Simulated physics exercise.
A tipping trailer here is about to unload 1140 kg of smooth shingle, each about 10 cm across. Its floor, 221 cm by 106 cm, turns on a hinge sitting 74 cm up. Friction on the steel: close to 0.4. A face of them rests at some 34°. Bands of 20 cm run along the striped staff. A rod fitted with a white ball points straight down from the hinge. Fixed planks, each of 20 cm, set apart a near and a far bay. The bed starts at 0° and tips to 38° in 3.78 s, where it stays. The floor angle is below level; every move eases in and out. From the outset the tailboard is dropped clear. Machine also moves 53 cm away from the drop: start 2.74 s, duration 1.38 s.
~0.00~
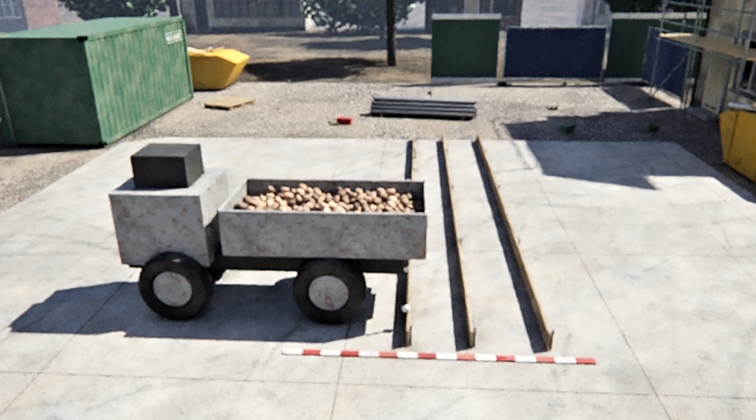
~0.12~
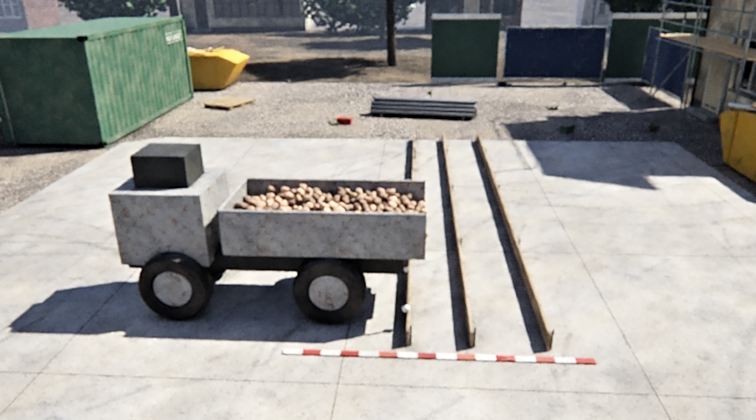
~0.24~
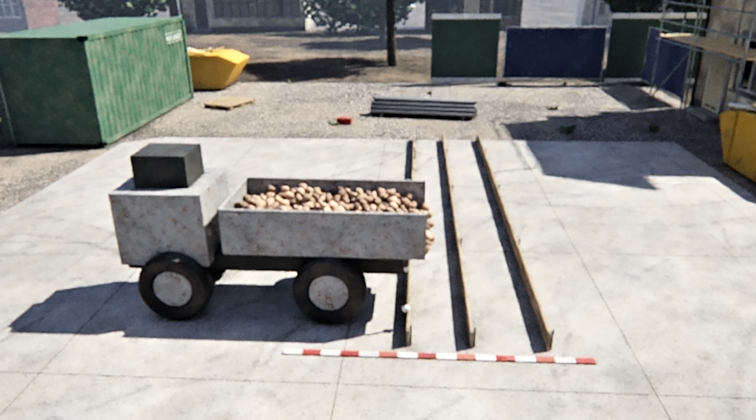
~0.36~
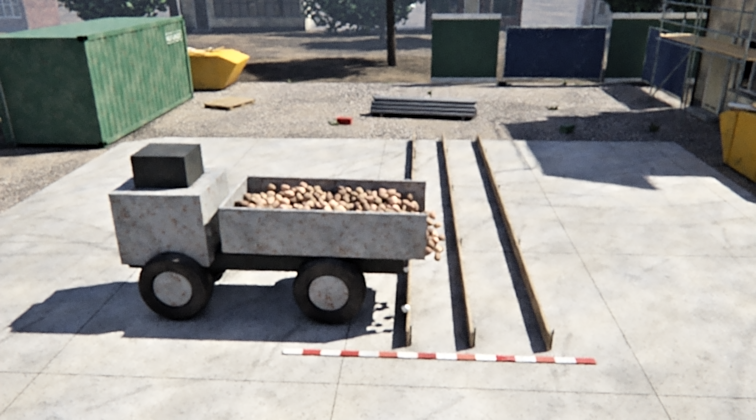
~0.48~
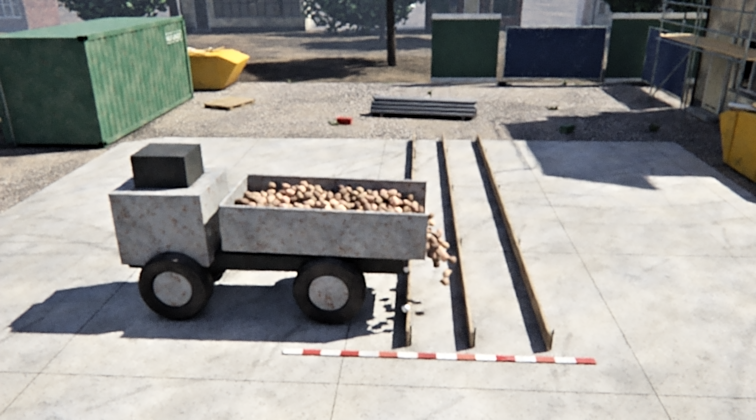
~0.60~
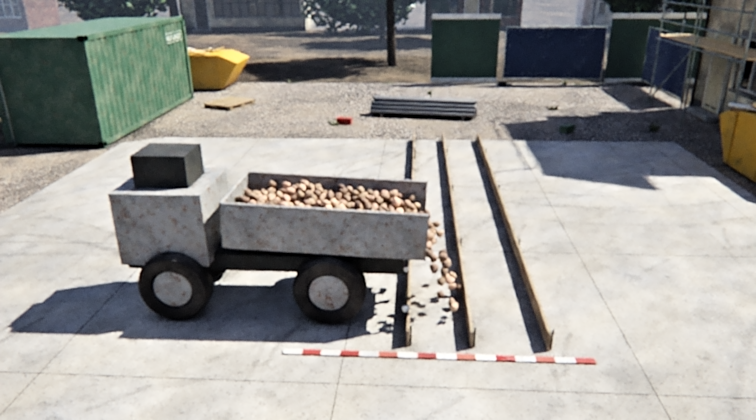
A grey trailer tilts slightly as brown stones spill from its right end.
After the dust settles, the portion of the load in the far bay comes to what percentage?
It comes to roughly 45 per cent.
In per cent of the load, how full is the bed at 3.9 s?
It holds some 0 per cent.
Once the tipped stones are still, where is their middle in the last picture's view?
Somewhere around (460, 293) in the last picture.
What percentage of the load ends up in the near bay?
Some 50 per cent of the load.
After 2.8 s the floor is at 32°; 48 % in the bed, 36 % in the near bay, 15 % in the far bay; the foremost stones are at (520, 295).
After 3.9 s the floor is at 38°; 0 % in the bed, 1 % short of the bays, 54 % in the near bay, 44 % in the far bay, 1 % past the last board; the foremost stones are at (569, 296).
After 4.6 s the floor is at 38°; 0 % in the bed, 2 % short of the bays, 52 % in the near bay, 45 % in the far bay, 1 % past the last board; the foremost stones are at (576, 299).
After 7.5 s the floor is at 38°; 0 % in the bed, 2 % short of the bays, 52 % in the near bay, 45 % in the far bay, 1 % past the last board; the foremost stones are at (576, 299).
